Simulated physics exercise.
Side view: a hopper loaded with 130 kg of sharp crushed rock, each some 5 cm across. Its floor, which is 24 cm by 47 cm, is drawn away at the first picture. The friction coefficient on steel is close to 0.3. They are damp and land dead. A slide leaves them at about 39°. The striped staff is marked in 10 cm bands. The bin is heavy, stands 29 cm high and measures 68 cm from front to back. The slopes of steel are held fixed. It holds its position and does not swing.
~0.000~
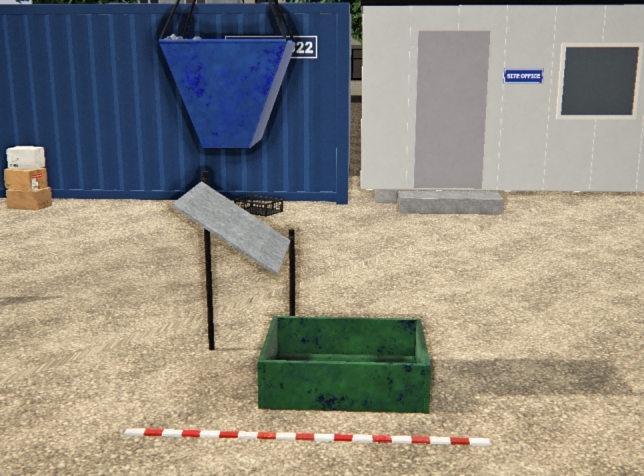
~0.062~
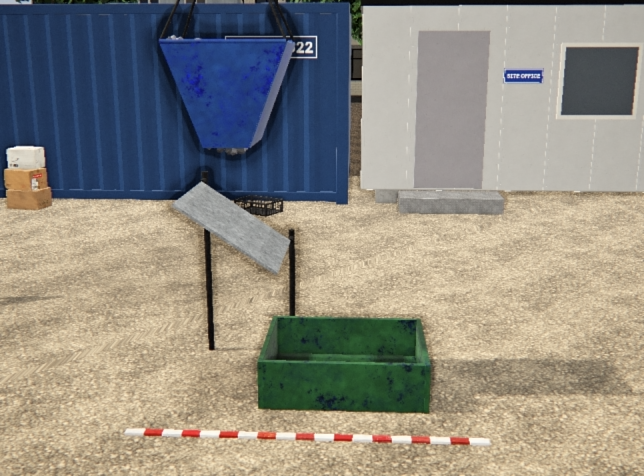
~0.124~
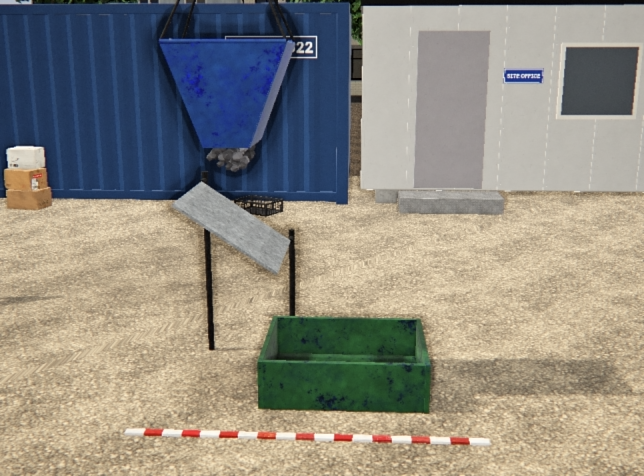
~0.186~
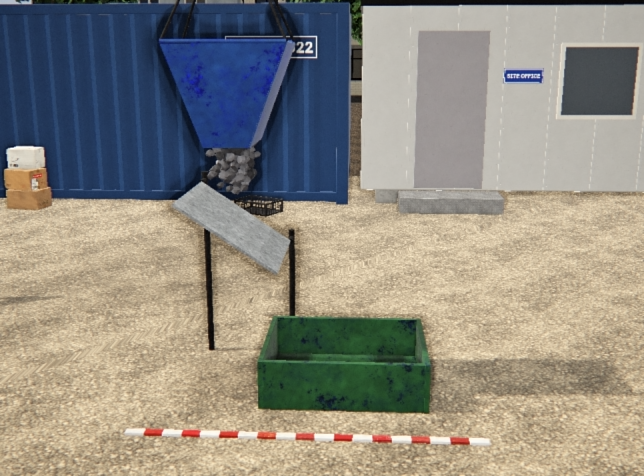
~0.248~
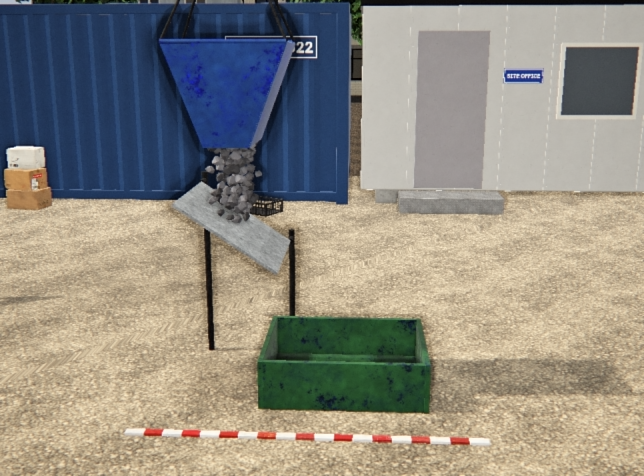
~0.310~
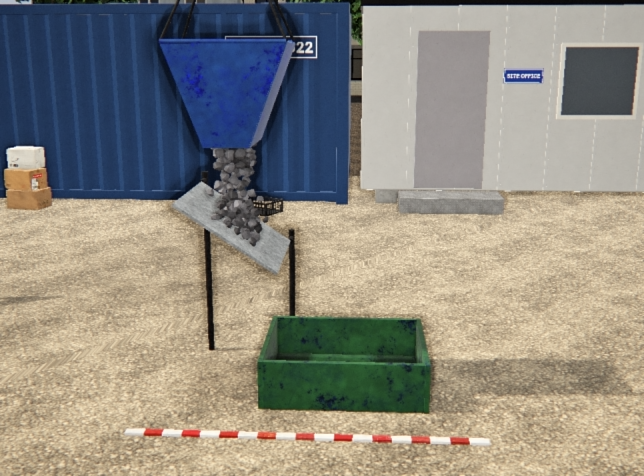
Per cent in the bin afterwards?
72 per cent.
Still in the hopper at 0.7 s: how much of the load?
Some 40 per cent is still held.
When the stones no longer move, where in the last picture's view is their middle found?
About (367, 372).
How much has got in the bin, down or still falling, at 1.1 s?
I'd put it near 45 per cent.
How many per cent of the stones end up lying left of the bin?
Something like 0 per cent, roughly.
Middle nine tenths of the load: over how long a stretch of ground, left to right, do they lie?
I'd put it at close to 60 cm.
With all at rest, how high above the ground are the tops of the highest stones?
I'd put it at close to 26 cm off the ground.
After 0.7 s, 38 % in the hopper, 31 % on the steel, 10 % falling or lying left of the bin, 18 % falling or lying in the bin, 3 % falling or lying beside or right of the bin; the stones farthest right are at (385, 370).
After 1.1 s, 1 % in the hopper, 33 % on the steel, 6 % falling or lying left of the bin, 46 % falling or lying in the bin, 15 % falling or lying beside or right of the bin; the stones farthest right are at (421, 374).
After 1.7 s, 0 % in the hopper, 1 % on the steel, 71 % falling or lying in the bin, 28 % falling or lying beside or right of the bin; the stones farthest right are at (462, 398).
After 2.6 s, 0 % in the hopper, 72 % falling or lying in the bin, 28 % falling or lying beside or right of the bin; the stones farthest right are at (472, 399).
After 4.5 s, 0 % in the hopper, 72 % in the bin, 28 % beside or right of the bin; the stones farthest right are at (472, 399).
